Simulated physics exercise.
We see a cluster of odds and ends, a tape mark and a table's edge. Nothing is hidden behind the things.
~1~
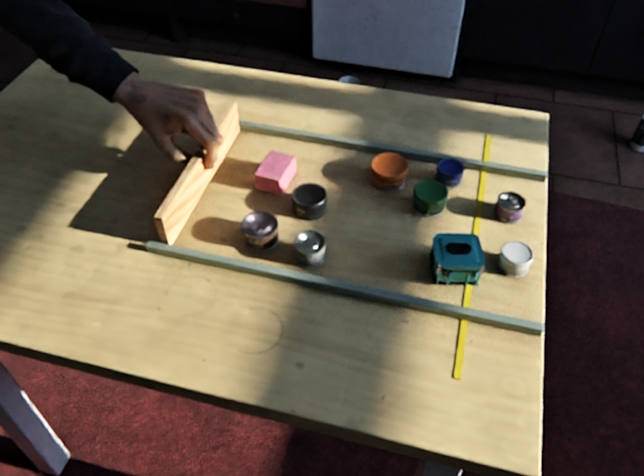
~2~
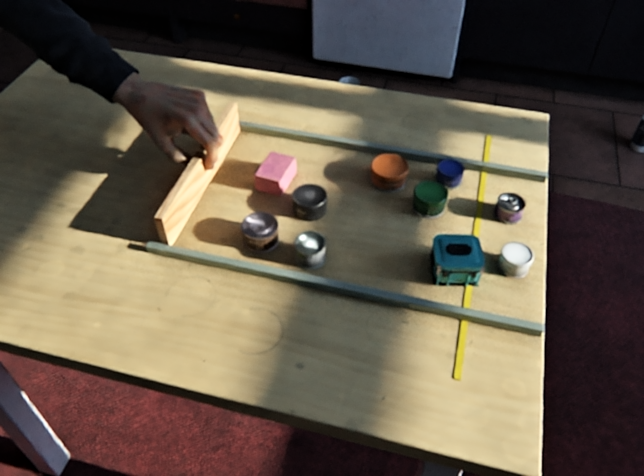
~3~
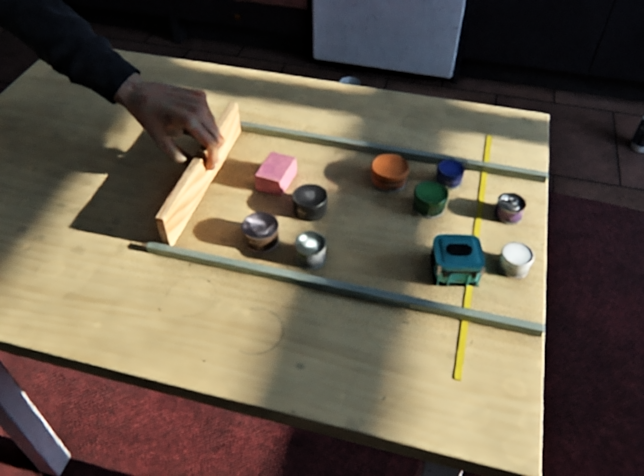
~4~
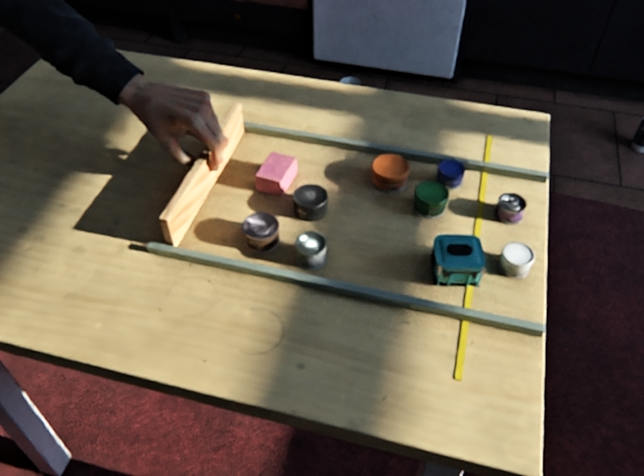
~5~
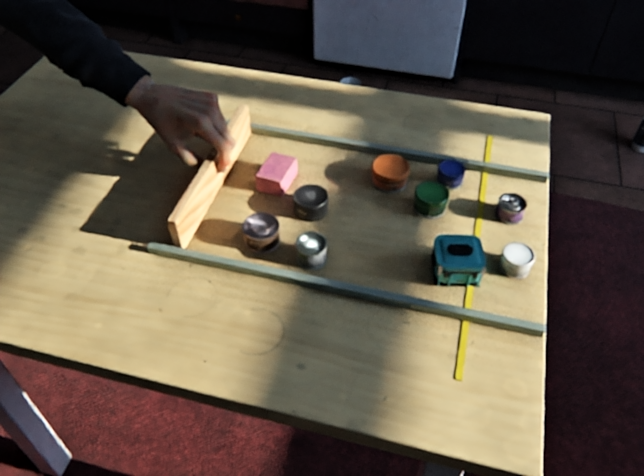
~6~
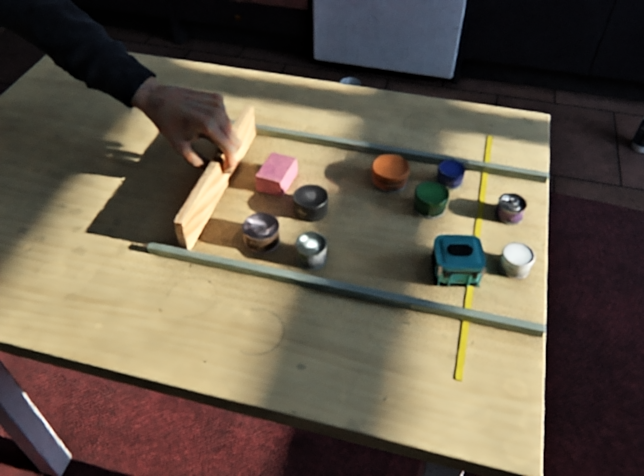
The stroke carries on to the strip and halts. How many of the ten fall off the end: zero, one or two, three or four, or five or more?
As it turns out, the number that fall off is one or two.
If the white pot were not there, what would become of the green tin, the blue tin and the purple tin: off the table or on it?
The green tin stays on, the blue tin holds on, the purple tin comes down.
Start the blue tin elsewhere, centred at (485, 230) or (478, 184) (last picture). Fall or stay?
In turn it does not fall; is kept.
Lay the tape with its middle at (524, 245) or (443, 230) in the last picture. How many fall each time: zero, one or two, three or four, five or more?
One after another: Five or over; no fall at all.
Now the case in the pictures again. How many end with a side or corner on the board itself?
The number is 5.
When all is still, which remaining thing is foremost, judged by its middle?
The turquoise case ends nearest.
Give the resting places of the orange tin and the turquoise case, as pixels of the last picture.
About (503, 187), and the other about (538, 274).
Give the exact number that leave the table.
It comes to 2.
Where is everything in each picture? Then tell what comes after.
White pot (515, 259); purple tin (509, 208); turquoise case (456, 259); board (202, 169); tape (476, 235), in the first picture.
Purple tin (510, 208); orange tin (389, 173), in the second picture.
Turquoise case (457, 260); brown pot (261, 232), in the third picture.
White pot (516, 261); green tin (431, 200), in the fourth picture.
Purple tin (511, 209); black tub (311, 203), in the fifth picture.
White pot (516, 261); purple tin (511, 209); turquoise case (457, 260); board (219, 173); tape (477, 236), in the sixth picture.
Soon after, none off yet; white pot at rest near (516, 261); purple tin at rest near (511, 209); turquoise case at rest near (457, 260).
In the end, the number that fall off is one or two; gone, purple tin and white pot.
